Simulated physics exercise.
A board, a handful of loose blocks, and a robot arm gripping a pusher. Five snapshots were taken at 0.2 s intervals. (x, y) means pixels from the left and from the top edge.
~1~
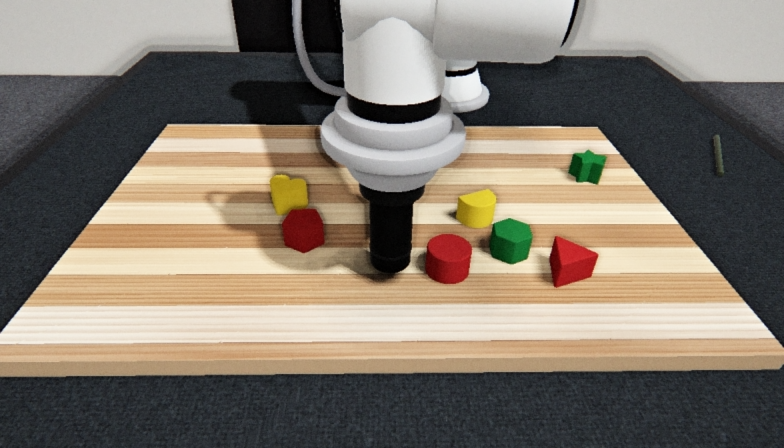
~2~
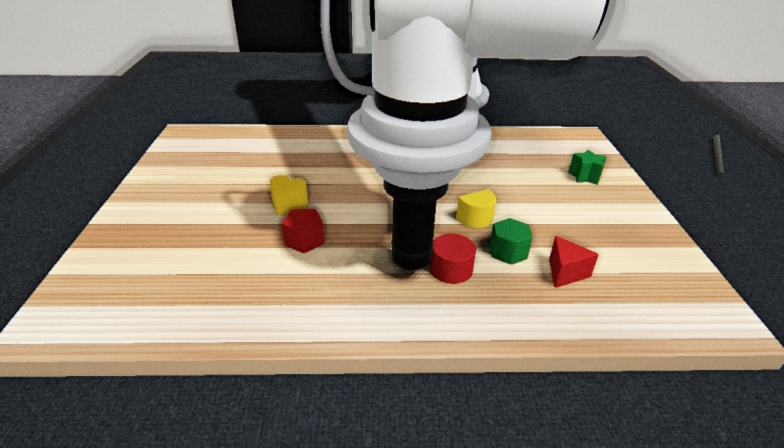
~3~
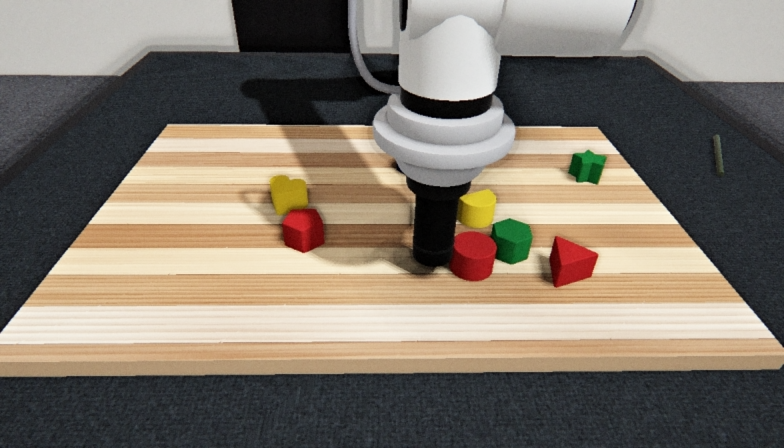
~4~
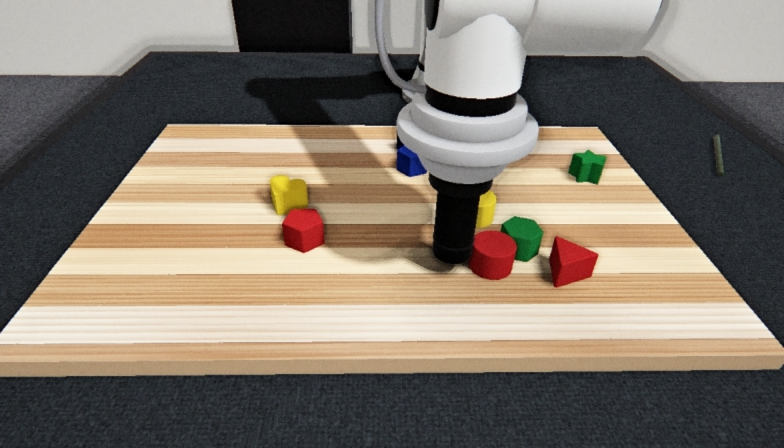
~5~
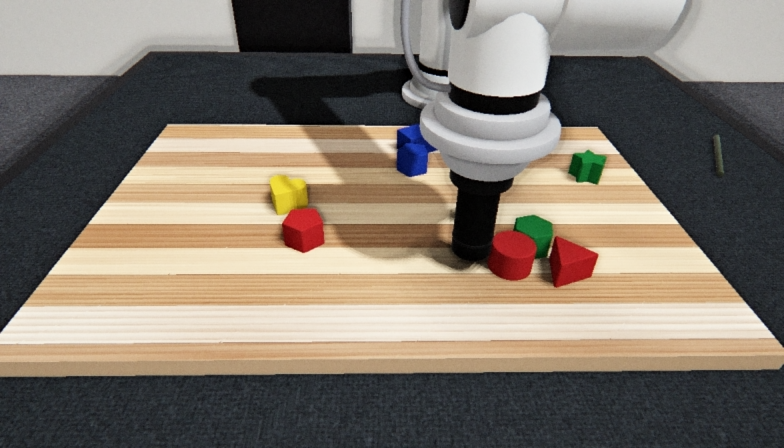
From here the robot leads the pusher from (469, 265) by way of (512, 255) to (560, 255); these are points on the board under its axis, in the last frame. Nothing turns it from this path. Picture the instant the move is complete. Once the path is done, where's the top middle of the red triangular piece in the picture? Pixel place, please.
The top centre is at (634, 271).
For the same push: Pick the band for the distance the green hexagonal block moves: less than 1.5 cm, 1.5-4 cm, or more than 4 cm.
If I had to pick, the green hexagonal block travels beyond 4 cm here.
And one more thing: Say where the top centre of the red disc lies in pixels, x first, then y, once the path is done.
Just about (607, 248).
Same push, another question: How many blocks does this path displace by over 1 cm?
Displaced: Three or more.
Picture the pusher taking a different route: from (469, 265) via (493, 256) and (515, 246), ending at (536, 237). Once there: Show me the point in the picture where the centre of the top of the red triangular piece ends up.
The answer is (596, 259).
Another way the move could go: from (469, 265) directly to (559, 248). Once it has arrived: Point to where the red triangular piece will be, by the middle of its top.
At pixel (626, 267).
On the path given first. One third of the way, pusher at (501, 244); red disc at (545, 243); green hexagonal block at (548, 220), turned 35° anticlockwise; red triangular piece at (583, 253).
Two thirds of the way, pusher at (532, 238); red disc at (575, 243); green hexagonal block at (555, 217), turned 50° anticlockwise; red triangular piece at (609, 261), turned 35° clockwise.
At the end, pusher at (564, 240); yellow D-shaped block in place; red disc at (607, 248); green hexagonal block at (572, 213), turned 90° anticlockwise; red triangular piece at (634, 271), turned 65° clockwise.
